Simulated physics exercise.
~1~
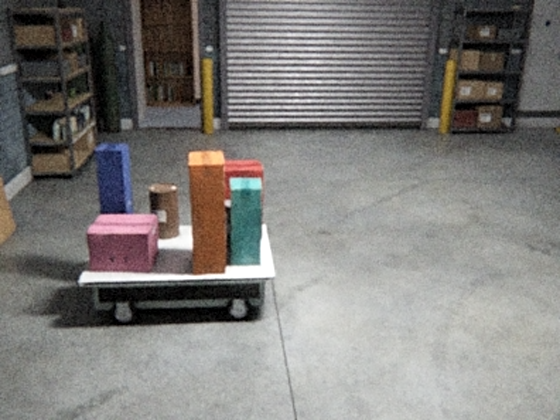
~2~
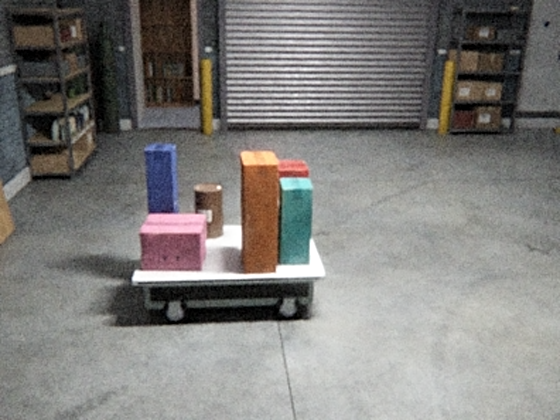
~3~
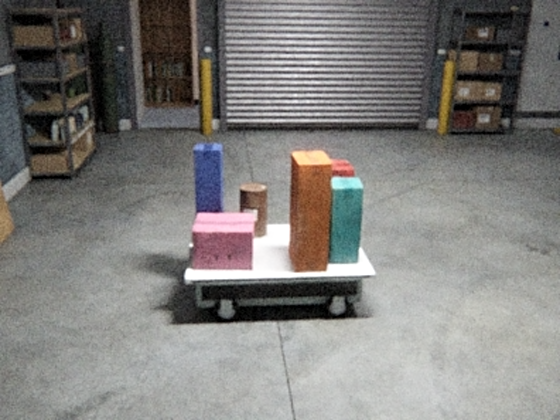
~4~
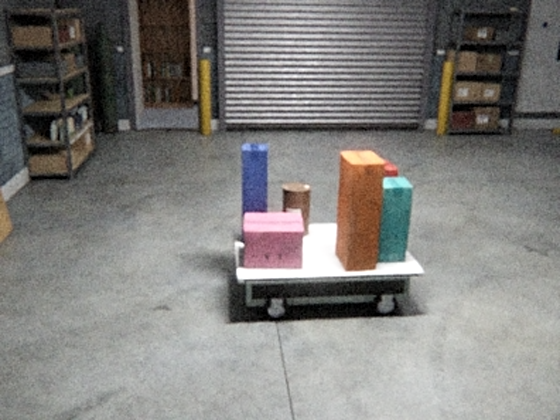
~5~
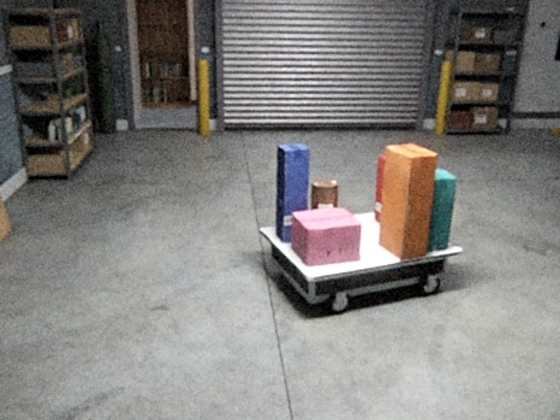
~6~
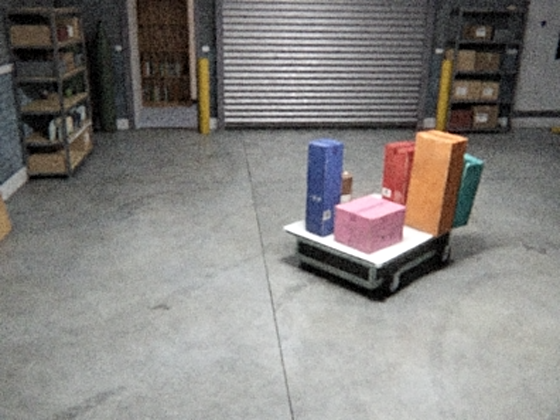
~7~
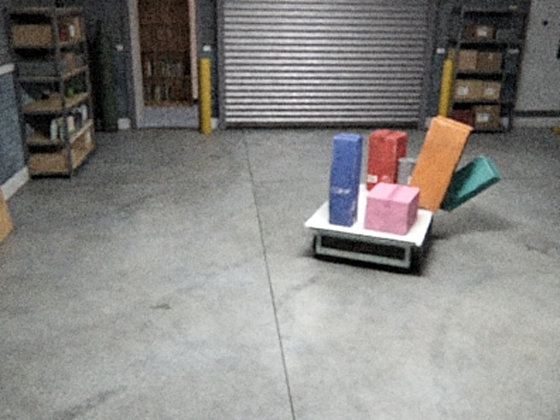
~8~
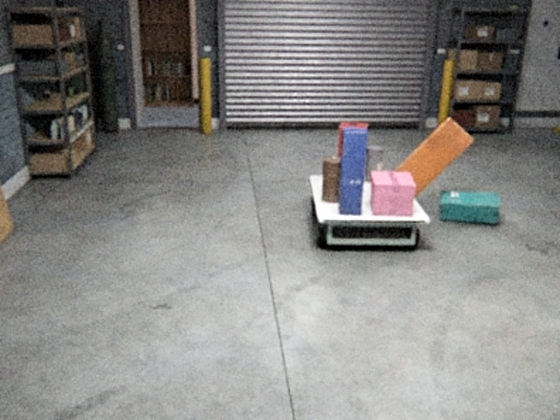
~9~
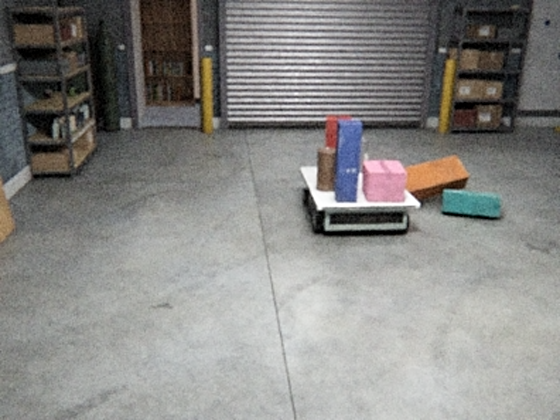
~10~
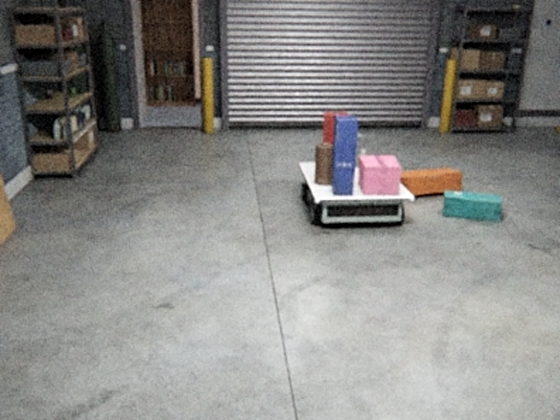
A flat cart loaded with colourful boxes and a brown canister rolled right, then curved away toward the shutter door; the turquoise and orange boxes tipped off its right side onto the floor, and it slowed with the blue, pink and red boxes still aboard.
